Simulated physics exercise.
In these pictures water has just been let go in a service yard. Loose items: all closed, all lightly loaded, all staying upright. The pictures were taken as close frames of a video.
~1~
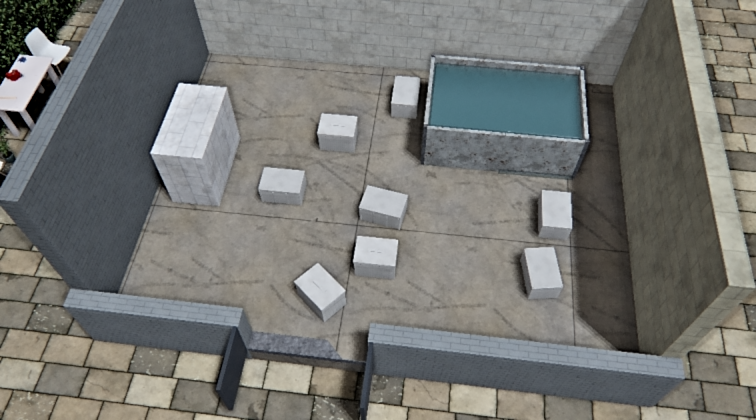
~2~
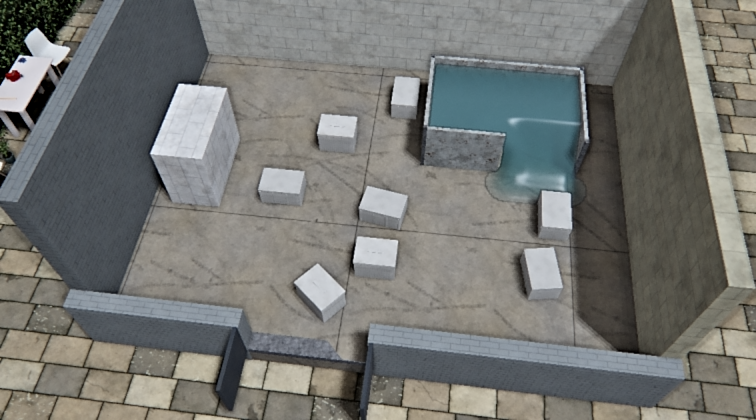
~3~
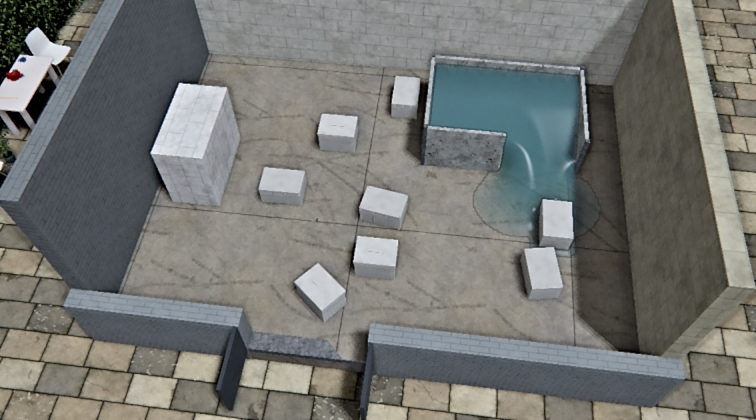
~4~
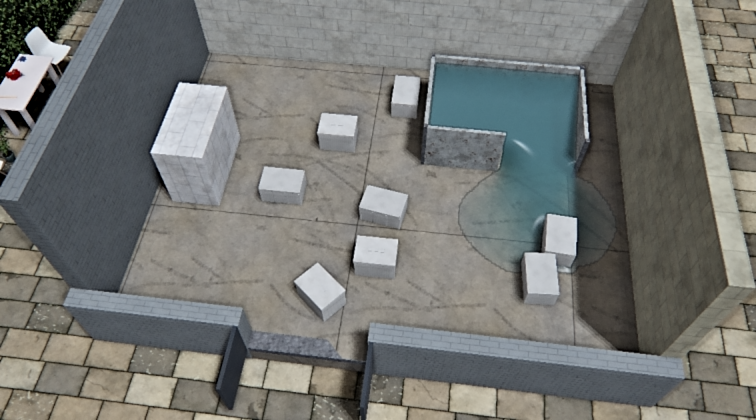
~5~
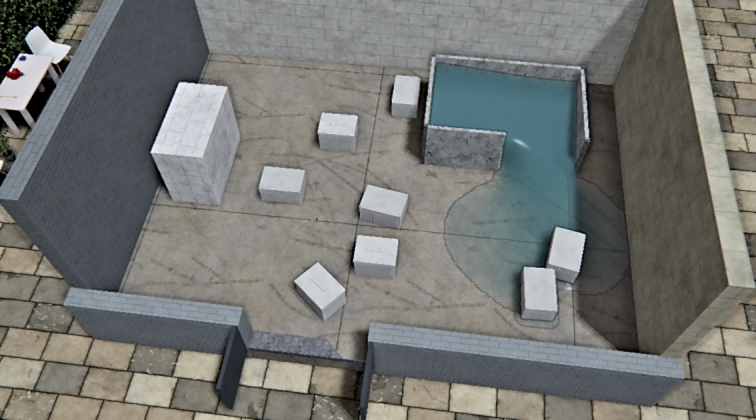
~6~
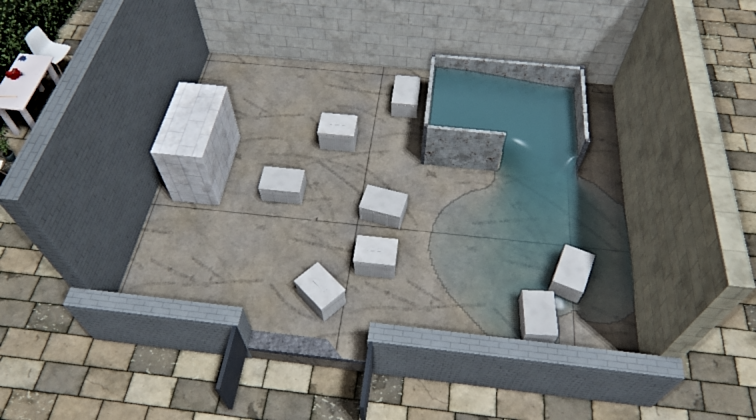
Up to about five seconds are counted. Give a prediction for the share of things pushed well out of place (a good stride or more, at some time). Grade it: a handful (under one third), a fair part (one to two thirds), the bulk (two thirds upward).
The bulk.
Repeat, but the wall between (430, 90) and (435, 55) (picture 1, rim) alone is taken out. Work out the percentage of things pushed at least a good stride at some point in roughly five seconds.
Near 40 in a hundred.
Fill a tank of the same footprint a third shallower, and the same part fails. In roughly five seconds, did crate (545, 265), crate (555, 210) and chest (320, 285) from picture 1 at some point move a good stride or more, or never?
Object 1: Passed the mark. Object 2: Passed the mark. Object 3: Passed the mark.
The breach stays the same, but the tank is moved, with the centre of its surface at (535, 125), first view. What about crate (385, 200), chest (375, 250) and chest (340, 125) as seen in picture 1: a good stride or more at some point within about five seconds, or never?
Taking them in order, went past that, went past that, fell short.
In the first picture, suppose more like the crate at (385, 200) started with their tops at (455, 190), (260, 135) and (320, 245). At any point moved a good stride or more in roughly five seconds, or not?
Copy by copy, in order: Largely stays, largely stays, relocated.
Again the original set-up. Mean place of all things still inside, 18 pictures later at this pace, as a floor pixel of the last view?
(354, 216).
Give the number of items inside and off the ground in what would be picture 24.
Count: 2.
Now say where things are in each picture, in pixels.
The first frame shows a crate at (557, 209) rests on the ground; a crate at (543, 267), on the bottom; 0 of 8 have shifted.
The second frame shows a crate at (557, 209) rests on the ground; a crate at (543, 268), on the bottom; 0 of 8 have shifted.
The third frame shows a crate at (558, 218) rests on the ground, close to its start; a crate at (544, 268) rests on the ground; 1 of 8 have shifted.
The fourth frame shows a crate at (561, 234), on the bottom, a stride from its start; a crate at (542, 273), on the bottom, close to its start; 2 of 8 have shifted.
The fifth frame shows a crate at (567, 249) rests on the ground, a stride from its start; a crate at (541, 288), on the bottom, a stride from its start; 2 of 8 have shifted.
The sixth frame shows a crate at (574, 268), on the bottom, a stride from its start; a crate at (540, 312), on the bottom, a stride from its start; 2 of 8 have shifted.
A moment on, 2 of 8 are well off their spots; 2 afloat.
Next, 2 of 8 are well off their spots; 2 afloat.
Later, 4 of 8 are well off their spots; 2 afloat.
In the end, 6 of 8 are well off their spots, and 6 have been at some point; 3 afloat.
